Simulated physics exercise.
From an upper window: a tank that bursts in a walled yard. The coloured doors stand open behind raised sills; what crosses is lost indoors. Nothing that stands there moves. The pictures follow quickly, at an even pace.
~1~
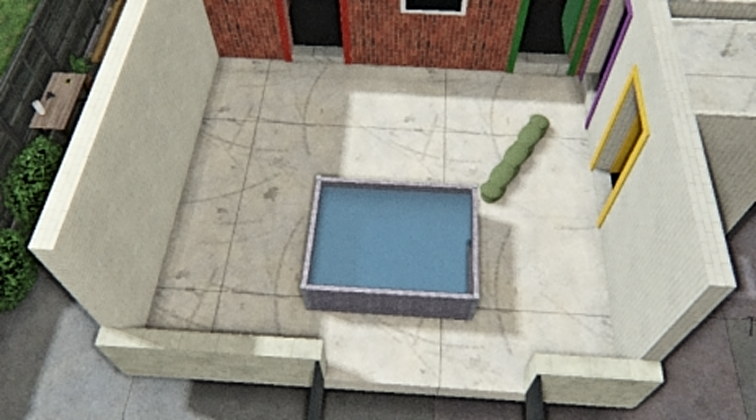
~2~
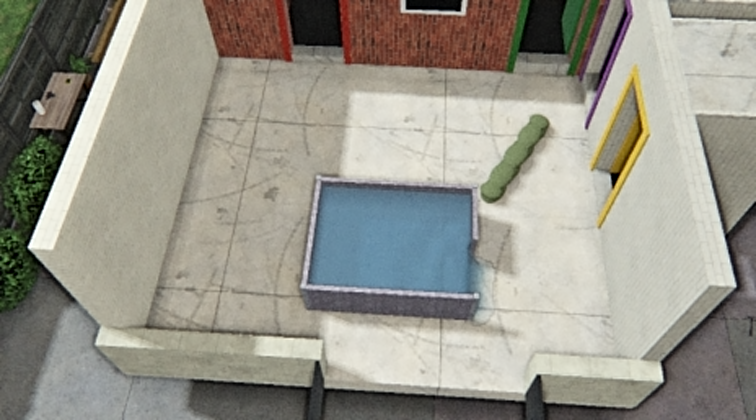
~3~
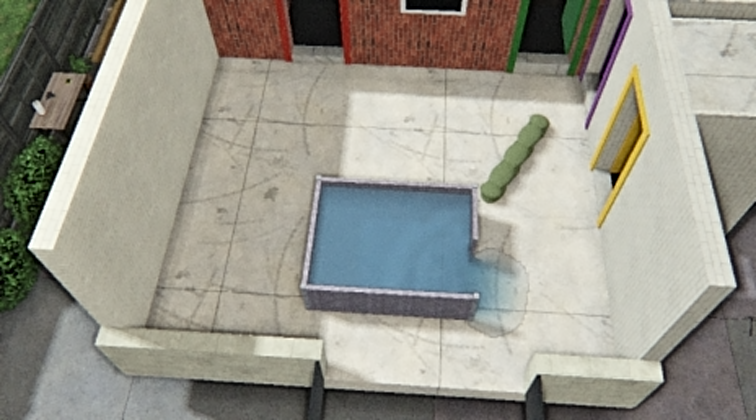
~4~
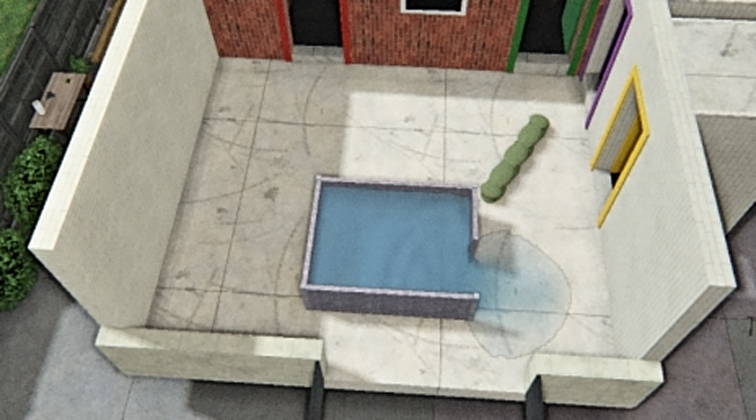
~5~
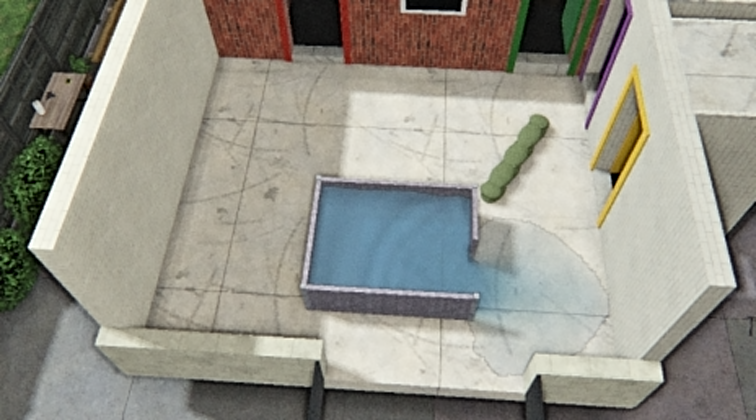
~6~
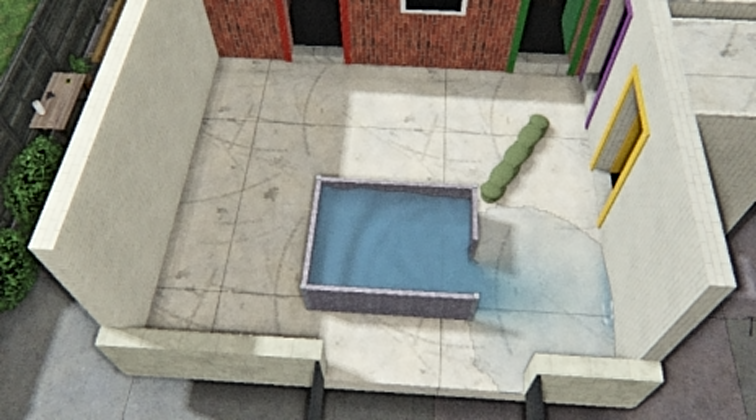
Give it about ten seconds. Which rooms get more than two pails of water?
In the end: The purple door stays under that; the yellow door takes more than that; the green door stays under that; the red door stays under that.
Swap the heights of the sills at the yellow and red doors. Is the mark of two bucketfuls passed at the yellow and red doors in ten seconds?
In short: Yellow lets less in, red stays under.
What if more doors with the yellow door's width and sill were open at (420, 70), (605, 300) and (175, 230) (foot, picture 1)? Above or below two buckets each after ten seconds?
In that order: Takes less, takes more, stays under.
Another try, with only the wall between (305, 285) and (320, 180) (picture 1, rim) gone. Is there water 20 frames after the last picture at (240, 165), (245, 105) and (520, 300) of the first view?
As listed: Awash, wet, not flooded.
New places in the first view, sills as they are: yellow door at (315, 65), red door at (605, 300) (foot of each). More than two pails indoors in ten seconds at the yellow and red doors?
The yellow one takes less; the red one goes over.
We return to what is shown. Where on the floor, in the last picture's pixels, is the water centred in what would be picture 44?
Near (481, 215).
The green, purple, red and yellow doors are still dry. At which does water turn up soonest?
It is the yellow one.
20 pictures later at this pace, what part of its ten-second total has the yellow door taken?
I make it 25 per cent.
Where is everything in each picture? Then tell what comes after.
In the first frame, the open tank at (393, 237) is whole and still.
In the second frame, the front is at (487, 267), out from the gap at (469, 283).
In the third frame, water pours out at (469, 283) and has run to (517, 268).
In the fourth frame, water pours out at (469, 284) and has run to (562, 283).
In the fifth frame, water pours out at (469, 283) and has run to (600, 309).
In the sixth frame, the front is at (614, 348), out from the gap at (469, 283).
A moment on, water covers 15 % of the floor; the purple door not reached, the yellow door wet at the sill, nothing in, the green door not reached, the red door not reached.
Next, water covers 20 % of the floor; the purple door wet at the sill, nothing in, the yellow door under two buckets in, the green door not reached, the red door not reached.
Then, water covers 30 % of the floor; the purple door wet at the sill, nothing in, the yellow door under two buckets in, the green door wet at the sill, nothing in, the red door not reached.
Later, water covers 60 % of the floor; the purple door wet at the sill, nothing in, the yellow door over two buckets in, the green door under two buckets in, the red door wet at the sill, nothing in.
In the end, water covers 95 % of the floor; the purple door wet at the sill, nothing in, the yellow door over two buckets in, the green door under two buckets in, the red door wet at the sill, nothing in.
